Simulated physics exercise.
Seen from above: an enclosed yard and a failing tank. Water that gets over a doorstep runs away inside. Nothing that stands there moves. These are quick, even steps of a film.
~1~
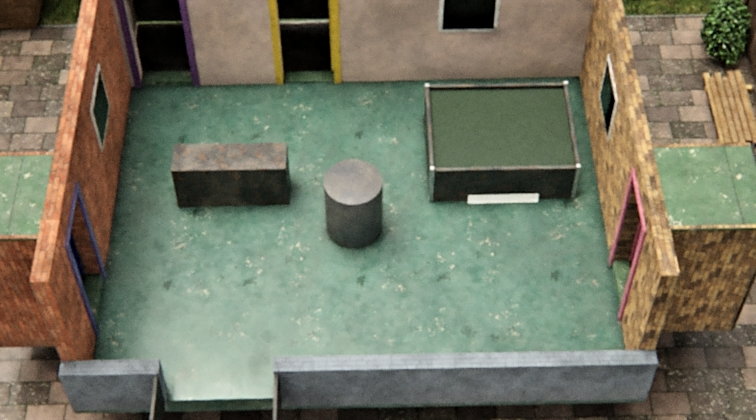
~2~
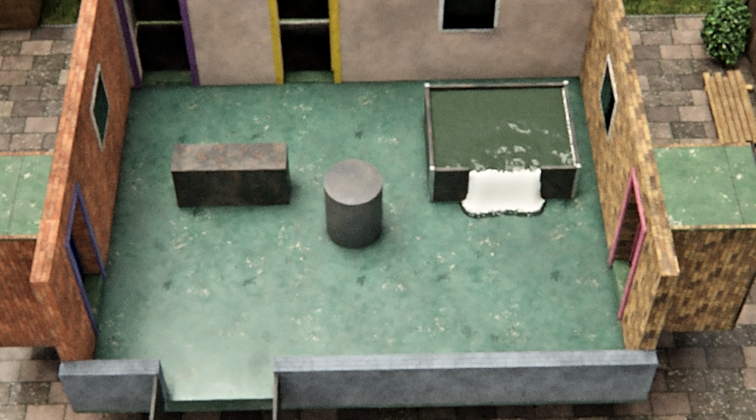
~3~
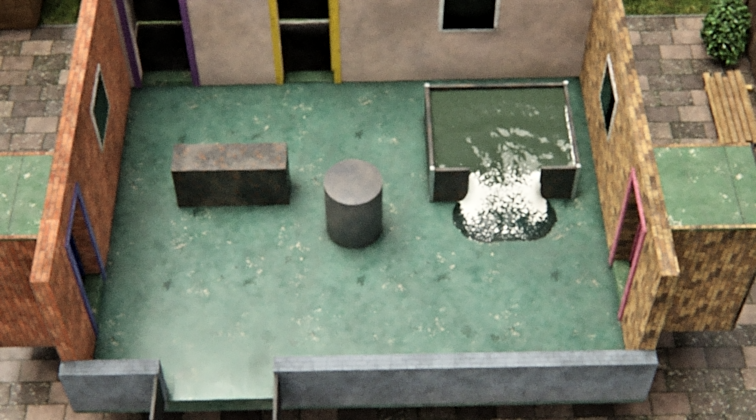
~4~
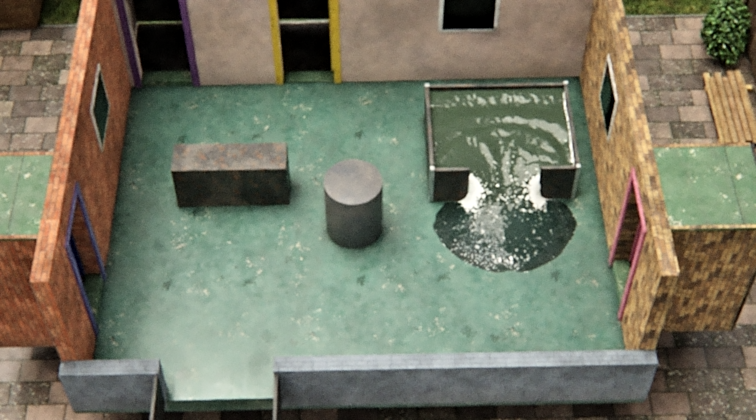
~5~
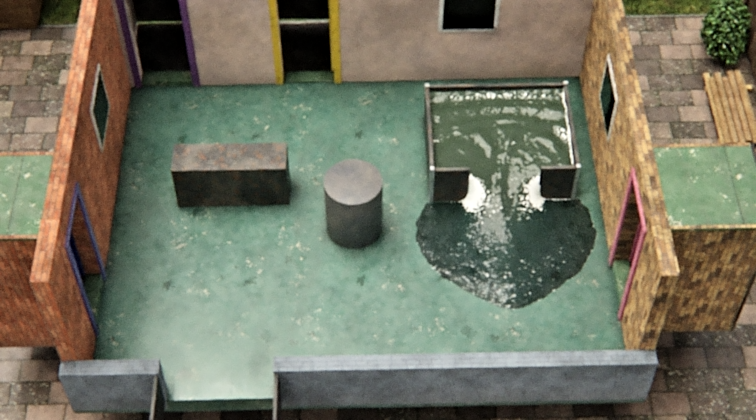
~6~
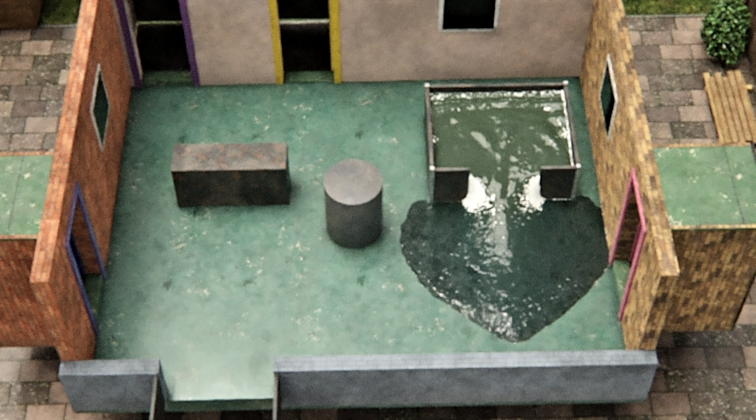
The footage shows an enclosed yard seen from above, where water bursts through the front of a rectangular tank and spreads across the green floor in a widening dark pool, while a block and a cylinder stand still.
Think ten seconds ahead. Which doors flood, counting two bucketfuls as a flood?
One by one: The blue door holds within the limit; the yellow door holds within the limit; the purple door holds within the limit; the pink door holds within the limit.
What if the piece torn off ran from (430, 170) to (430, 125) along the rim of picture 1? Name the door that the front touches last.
Last comes the pink-painted one.
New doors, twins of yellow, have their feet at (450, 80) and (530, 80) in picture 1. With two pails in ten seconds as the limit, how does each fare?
In turn: Keeps below it, keeps below it.
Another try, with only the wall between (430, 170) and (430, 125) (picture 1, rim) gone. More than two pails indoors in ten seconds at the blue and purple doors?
My reading: Blue door lets less in, purple door passes that mark.
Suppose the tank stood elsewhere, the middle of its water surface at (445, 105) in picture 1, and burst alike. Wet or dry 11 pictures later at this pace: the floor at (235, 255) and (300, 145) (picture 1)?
As listed: Clear, no water.
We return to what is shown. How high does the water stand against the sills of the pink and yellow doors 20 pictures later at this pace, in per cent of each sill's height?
Roughly 110 per cent, then 0 per cent.
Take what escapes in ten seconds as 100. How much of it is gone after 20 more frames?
I make it 10 per cent.
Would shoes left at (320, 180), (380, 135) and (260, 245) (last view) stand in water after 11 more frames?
As listed: Free of water, not flooded, no water.
A moment on, water covers 25 % of the floor; the blue door not reached, the yellow door not reached, the purple door not reached, the pink door wet at the sill, nothing in.
Next, water covers 30 % of the floor; the blue door not reached, the yellow door not reached, the purple door not reached, the pink door wet at the sill, nothing in.
Then, water covers 40 % of the floor; the blue door not reached, the yellow door not reached, the purple door not reached, the pink door under two buckets in.
Later, water covers 65 % of the floor; the blue door wet at the sill, nothing in, the yellow door not reached, the purple door not reached, the pink door under two buckets in.
In the end, water covers 85 % of the floor; the blue door wet at the sill, nothing in, the yellow door wet at the sill, nothing in, the purple door under two buckets in, the pink door under two buckets in.
